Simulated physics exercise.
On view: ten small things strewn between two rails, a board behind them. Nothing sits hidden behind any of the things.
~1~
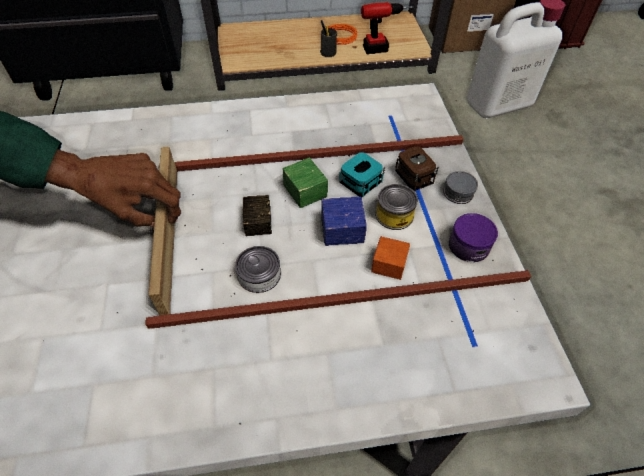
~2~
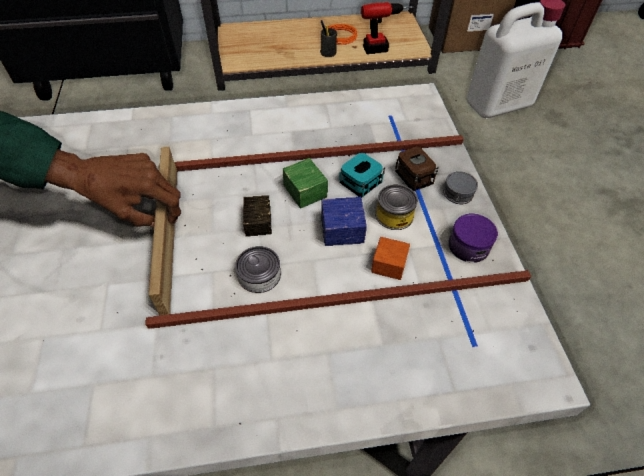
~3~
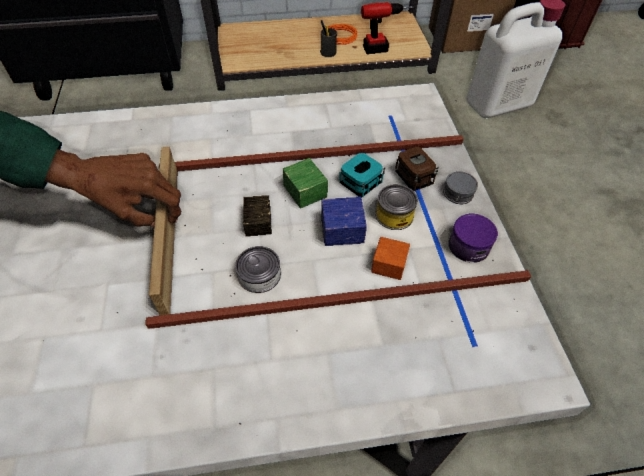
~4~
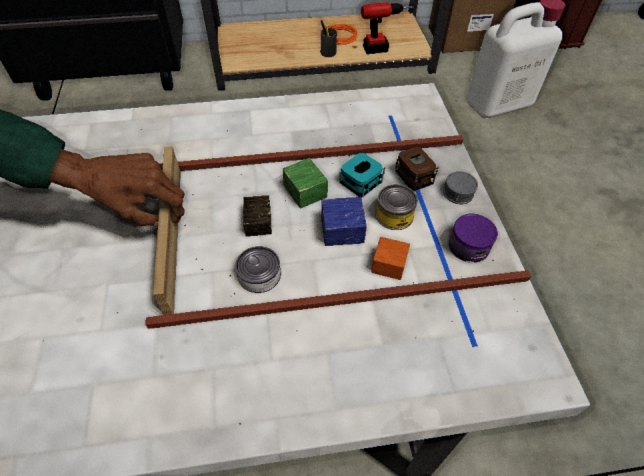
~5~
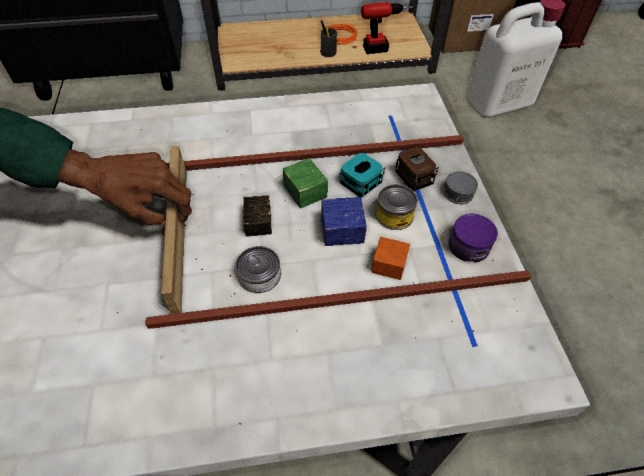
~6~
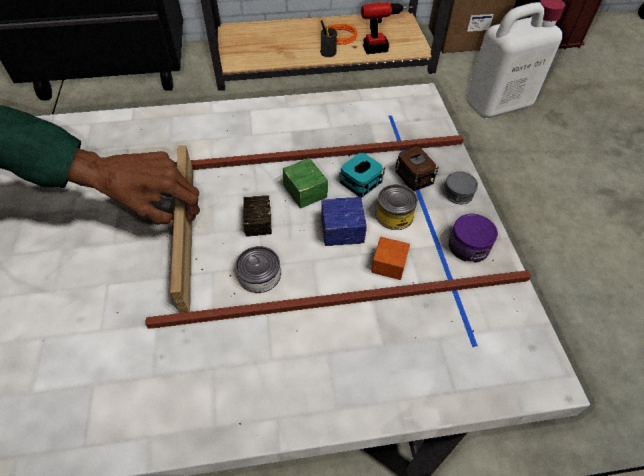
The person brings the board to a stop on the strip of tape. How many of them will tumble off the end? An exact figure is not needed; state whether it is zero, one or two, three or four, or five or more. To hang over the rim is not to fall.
Pieces going over the end will number three or four.
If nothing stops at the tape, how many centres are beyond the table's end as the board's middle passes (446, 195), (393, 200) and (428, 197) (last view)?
5, 0 and 4.
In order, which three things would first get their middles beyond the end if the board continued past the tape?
Order, earliest first: Grey pot, yellow pot, purple tub.
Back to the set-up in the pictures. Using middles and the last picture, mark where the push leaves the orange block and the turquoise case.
Near (497, 254) and (456, 153).
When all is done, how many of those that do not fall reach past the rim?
The number is 2.
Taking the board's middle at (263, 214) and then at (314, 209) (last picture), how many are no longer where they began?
I count 2 first and 6 after.
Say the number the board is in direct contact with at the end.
All in all, 3.
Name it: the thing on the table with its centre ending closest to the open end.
That's the brown case.
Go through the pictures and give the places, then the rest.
The first picture shows grey pot (460, 188); purple tub (472, 238); brown case (416, 168); board (165, 224); tape (425, 209).
The second picture shows purple tub (472, 238); orange block (391, 258).
The third picture shows brown case (416, 169); green block (305, 183).
The fourth picture shows grey pot (460, 188); blue block (343, 221).
The fifth picture shows purple tub (472, 238); board (175, 223).
The sixth picture shows grey pot (460, 188); purple tub (472, 238); brown case (416, 169); board (183, 222); tape (425, 209).
Soon after, none off yet; grey pot at rest near (460, 188); purple tub at rest near (472, 238); brown case at rest near (416, 169).
In the end, the number that fall off is three or four; gone, yellow pot, purple tub and grey pot.
